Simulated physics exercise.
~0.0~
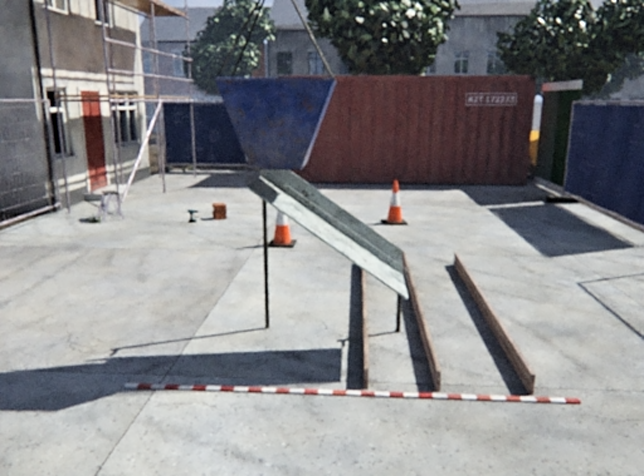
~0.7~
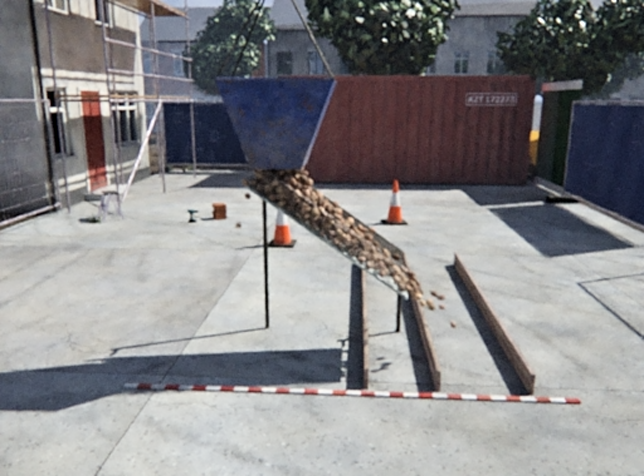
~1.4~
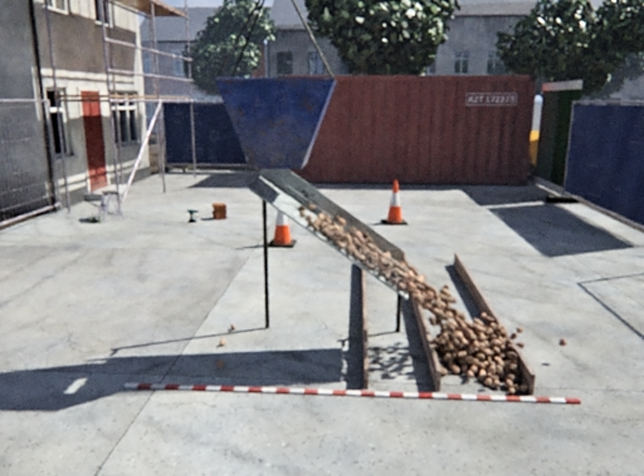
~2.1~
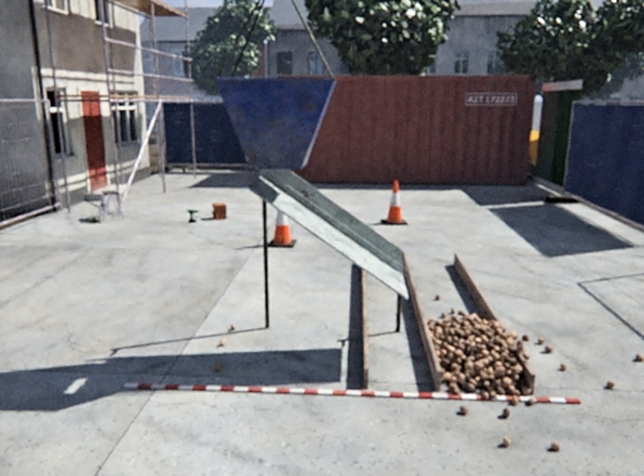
A blue hopper hung over a sloping steel chute in a yard and dropped a load of brown stones, which slid down to the right and piled up in the right bay between the planks, with a few scattered outside.
